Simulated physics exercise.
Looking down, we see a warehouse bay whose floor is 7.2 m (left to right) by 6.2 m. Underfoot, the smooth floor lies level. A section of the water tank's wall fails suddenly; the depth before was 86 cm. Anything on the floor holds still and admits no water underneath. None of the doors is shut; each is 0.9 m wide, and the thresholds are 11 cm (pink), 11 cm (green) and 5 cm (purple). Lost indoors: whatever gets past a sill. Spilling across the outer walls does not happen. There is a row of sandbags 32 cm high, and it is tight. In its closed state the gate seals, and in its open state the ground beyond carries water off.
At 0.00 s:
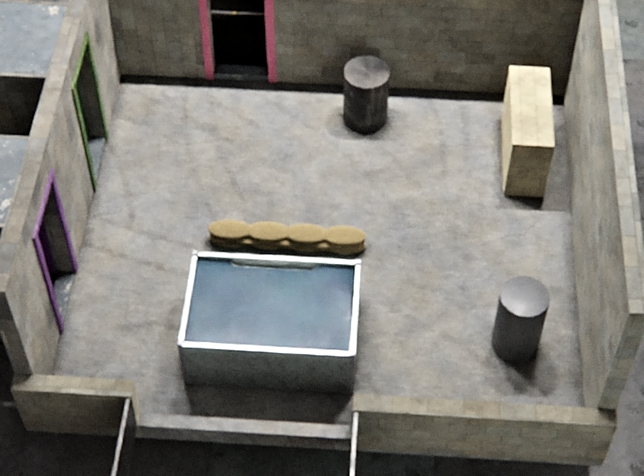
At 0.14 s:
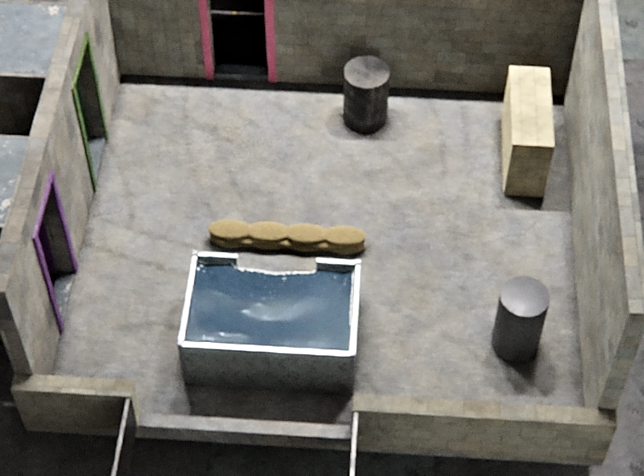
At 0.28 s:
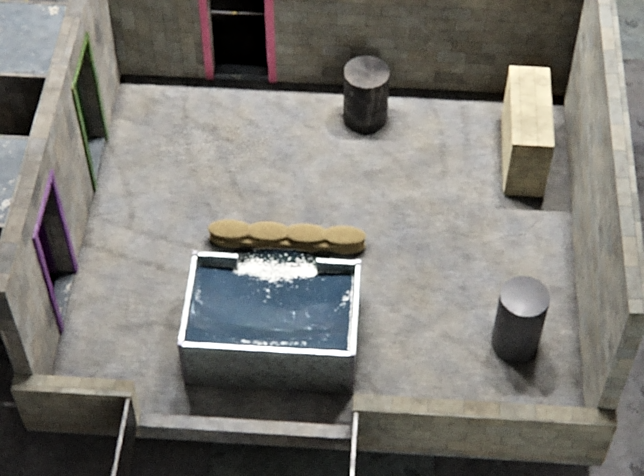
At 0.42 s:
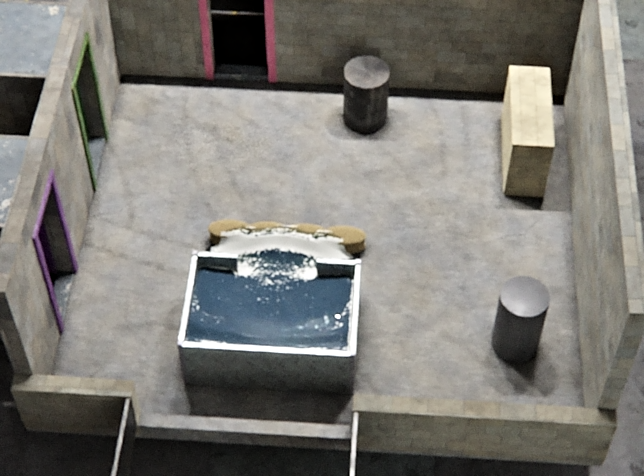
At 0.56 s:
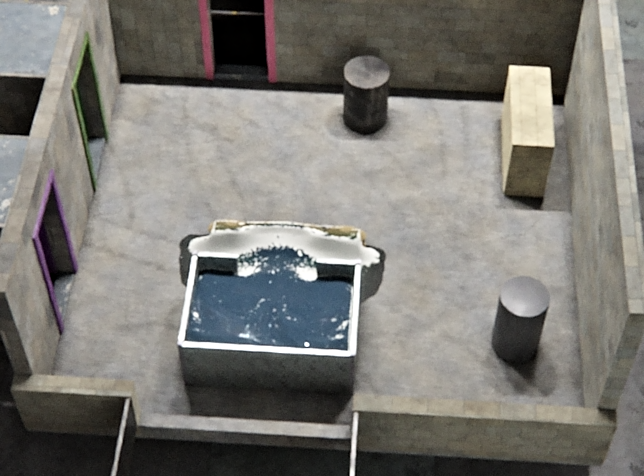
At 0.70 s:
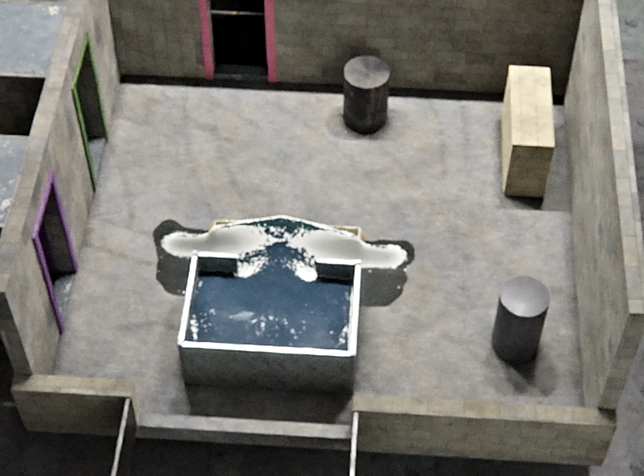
Water pours from the tank's back edge onto the sandbags and spreads left and right.
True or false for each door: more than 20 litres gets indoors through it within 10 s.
Pink door - false; green door - false; purple door - true.
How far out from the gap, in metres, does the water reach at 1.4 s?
About 4.0 m.
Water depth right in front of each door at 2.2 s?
Depths (cm): Pink = 1; green = 10; purple = 16.
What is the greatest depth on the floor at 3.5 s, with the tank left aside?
Some 26 cm deep.
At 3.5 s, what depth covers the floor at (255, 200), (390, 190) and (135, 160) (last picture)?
Reading - approx. 0 / 0 / 5 cm.
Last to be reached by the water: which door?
Door: Pink.
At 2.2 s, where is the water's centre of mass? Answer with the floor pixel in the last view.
It lies at roughly (286, 286) in pixels.
After 1.4 s water covers 40 % of the floor and is deepest (56 cm) near (280, 254); pink door not reached, green door 5 cm at the sill, 0 L in, purple door 8 cm at the sill, 2 L in.
After 2.2 s water covers 75 % of the floor and is deepest (40 cm) near (280, 254); pink door 1 cm at the sill, 0 L in, green door 10 cm at the sill, 0 L in, purple door 16 cm at the sill, 45 L in.
After 3.5 s water covers 65 % of the floor and is deepest (26 cm) near (279, 264); pink door 6 cm at the sill, 0 L in, green door 7 cm at the sill, 0 L in, purple door 16 cm at the sill, 118 L in.
After 6.0 s water covers 85 % of the floor and is deepest (14 cm) near (279, 264); pink door 6 cm at the sill, 0 L in, green door 4 cm at the sill, 0 L in, purple door 10 cm at the sill, 190 L in.
After 10.0 s water covers 100 % of the floor and is deepest (8 cm) near (275, 294); pink door 4 cm at the sill, 0 L in, green door 3 cm at the sill, 0 L in, purple door 5 cm at the sill, 219 L in.
